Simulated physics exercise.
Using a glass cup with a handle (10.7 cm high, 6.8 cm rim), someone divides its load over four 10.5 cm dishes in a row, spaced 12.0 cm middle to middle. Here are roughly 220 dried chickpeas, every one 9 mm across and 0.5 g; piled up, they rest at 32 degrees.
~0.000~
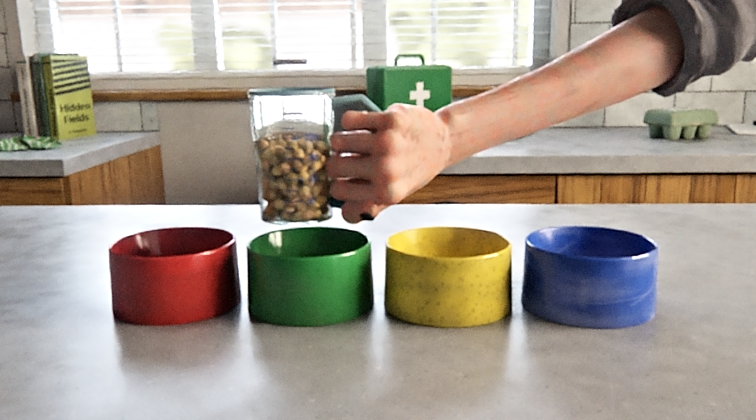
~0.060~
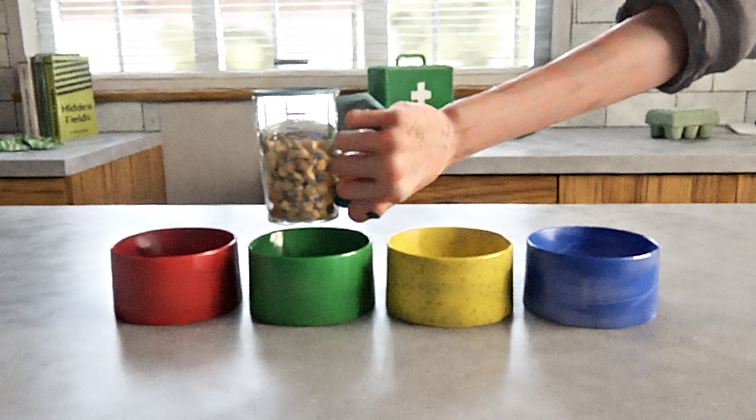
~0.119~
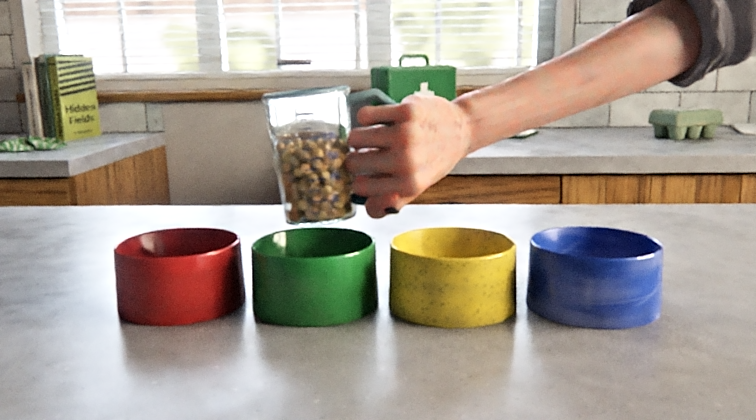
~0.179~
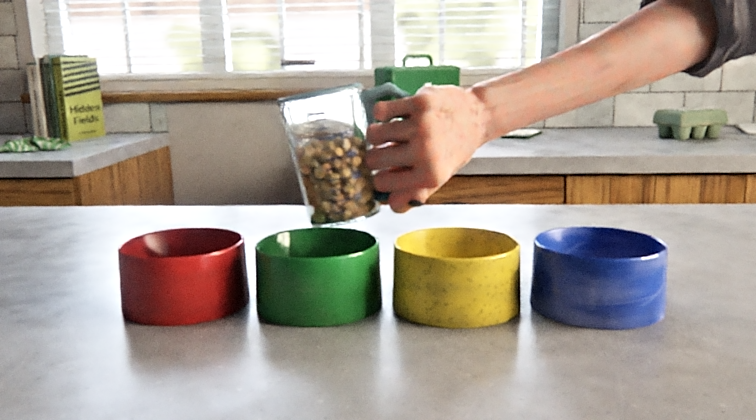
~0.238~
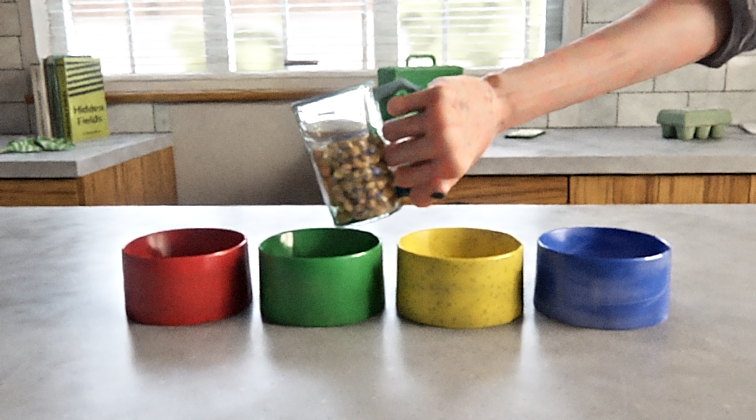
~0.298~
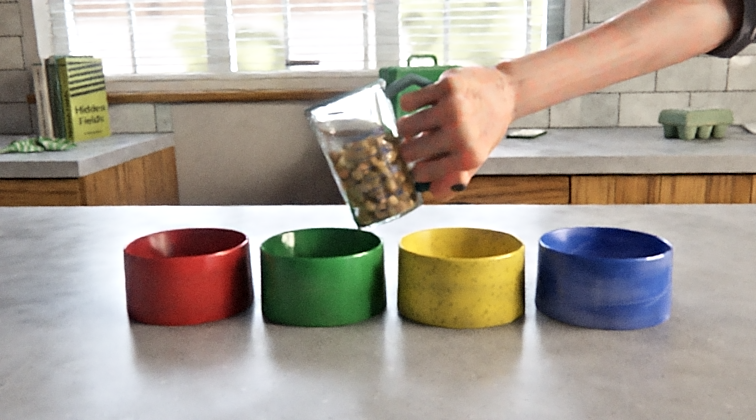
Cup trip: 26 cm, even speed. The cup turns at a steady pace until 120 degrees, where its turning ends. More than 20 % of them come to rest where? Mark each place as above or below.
Marks: Red dish below, blue dish above, green dish below, yellow dish below, counter above.
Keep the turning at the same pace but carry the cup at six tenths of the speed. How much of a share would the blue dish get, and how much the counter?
Blue: 0; counter: 0.
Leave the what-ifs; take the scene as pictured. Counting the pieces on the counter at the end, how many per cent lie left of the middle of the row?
Estimated share comes to about 0 per cent.
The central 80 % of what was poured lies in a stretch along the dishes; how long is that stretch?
Roughly 12 centimetres.
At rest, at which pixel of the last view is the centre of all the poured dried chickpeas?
Centre at rest: Approx. (552, 294) px.
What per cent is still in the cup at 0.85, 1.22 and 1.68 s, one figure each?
First 100, then 100, then 35 per cent.
After 0.85 s, tilt 67 degrees; cup holds 100 %.
Then, at 1.22 s, tilt 99 degrees; cup holds 100 %.
After 1.68 s, tilt 120 degrees; cup holds 35 %, blue 35 %, yellow 10 %.
By 2.5 s all is still; red 0 %, blue 50 %, green 0 %, yellow 15 %, counter 40 %.
